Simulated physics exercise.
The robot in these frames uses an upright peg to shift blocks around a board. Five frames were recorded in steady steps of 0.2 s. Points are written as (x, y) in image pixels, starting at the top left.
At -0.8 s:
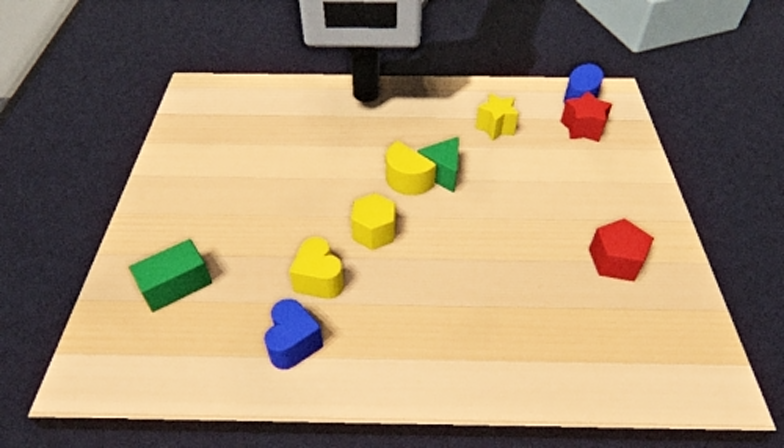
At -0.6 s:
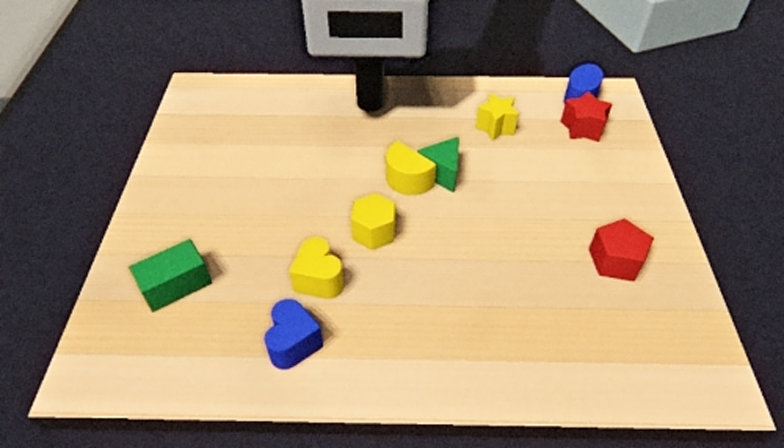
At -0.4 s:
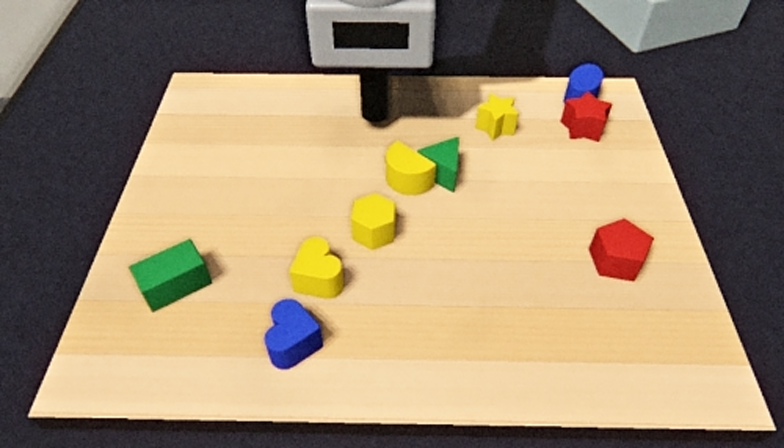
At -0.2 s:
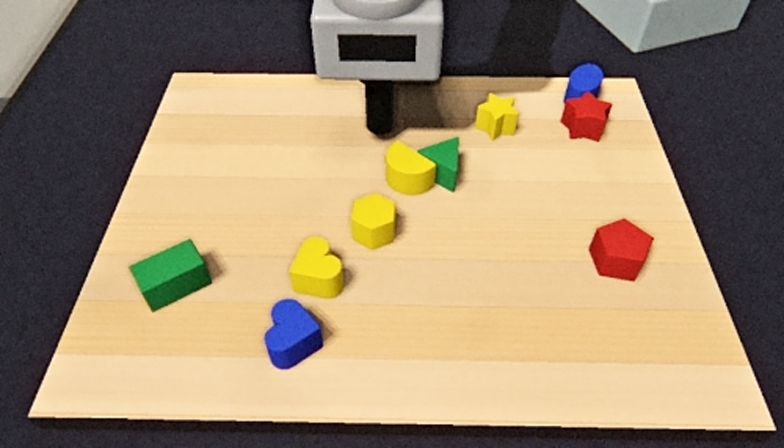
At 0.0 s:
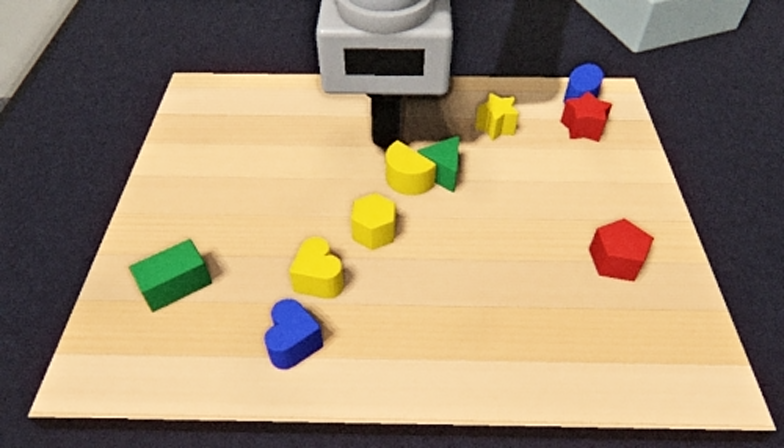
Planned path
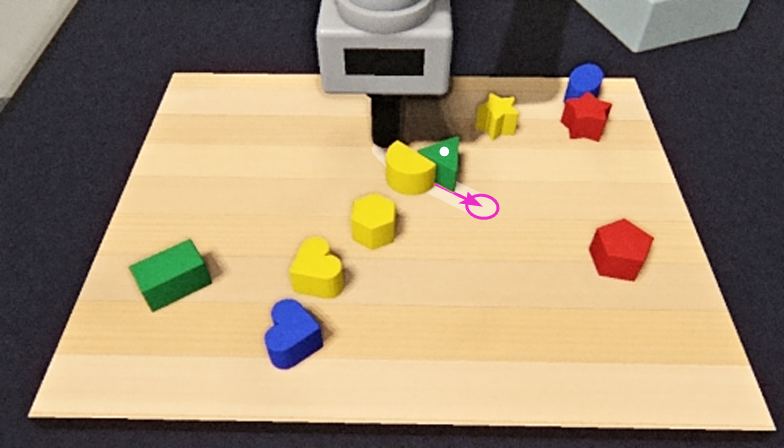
A grey robot head with a black peg hangs over the far edge of a pale wooden board on a dark surface, seen from above by a still camera. A yellow D-shaped block touches a green triangle near the middle, with yellow, blue and green blocks lower left and red ones at right. The peg slides steadily nearer and slightly right towards the D-shape, while every block stays still.
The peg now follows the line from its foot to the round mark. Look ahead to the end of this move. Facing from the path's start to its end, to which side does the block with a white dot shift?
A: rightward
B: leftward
It's B.
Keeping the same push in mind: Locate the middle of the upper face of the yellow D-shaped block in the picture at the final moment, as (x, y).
The spot you're after is about (434, 196) in the image.
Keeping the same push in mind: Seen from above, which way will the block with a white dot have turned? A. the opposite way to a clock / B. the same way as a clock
A.
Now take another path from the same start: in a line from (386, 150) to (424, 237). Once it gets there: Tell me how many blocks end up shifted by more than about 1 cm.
Here I'd predict a lone block moving more than 1 cm.
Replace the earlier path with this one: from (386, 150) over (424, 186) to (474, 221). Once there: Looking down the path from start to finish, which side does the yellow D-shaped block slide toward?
Displaced right.
Drawn move, from (386, 150) through (411, 171) and (445, 189) to (482, 207); the dot is on the green three-sided block.
What follows on the original path. One third of the way, peg at (412, 161); yellow D-shaped block at (420, 180), turned 20° clockwise; green three-sided block at (452, 153), turned 15° anticlockwise.
Two thirds of the way, peg at (447, 179); yellow D-shaped block at (432, 194), turned 75° clockwise; green three-sided block at (476, 158), turned 80° anticlockwise.
At the end, peg at (484, 196); yellow six-sided block still; yellow D-shaped block at (434, 196), turned 85° clockwise; green three-sided block at (490, 160), turned 120° anticlockwise.
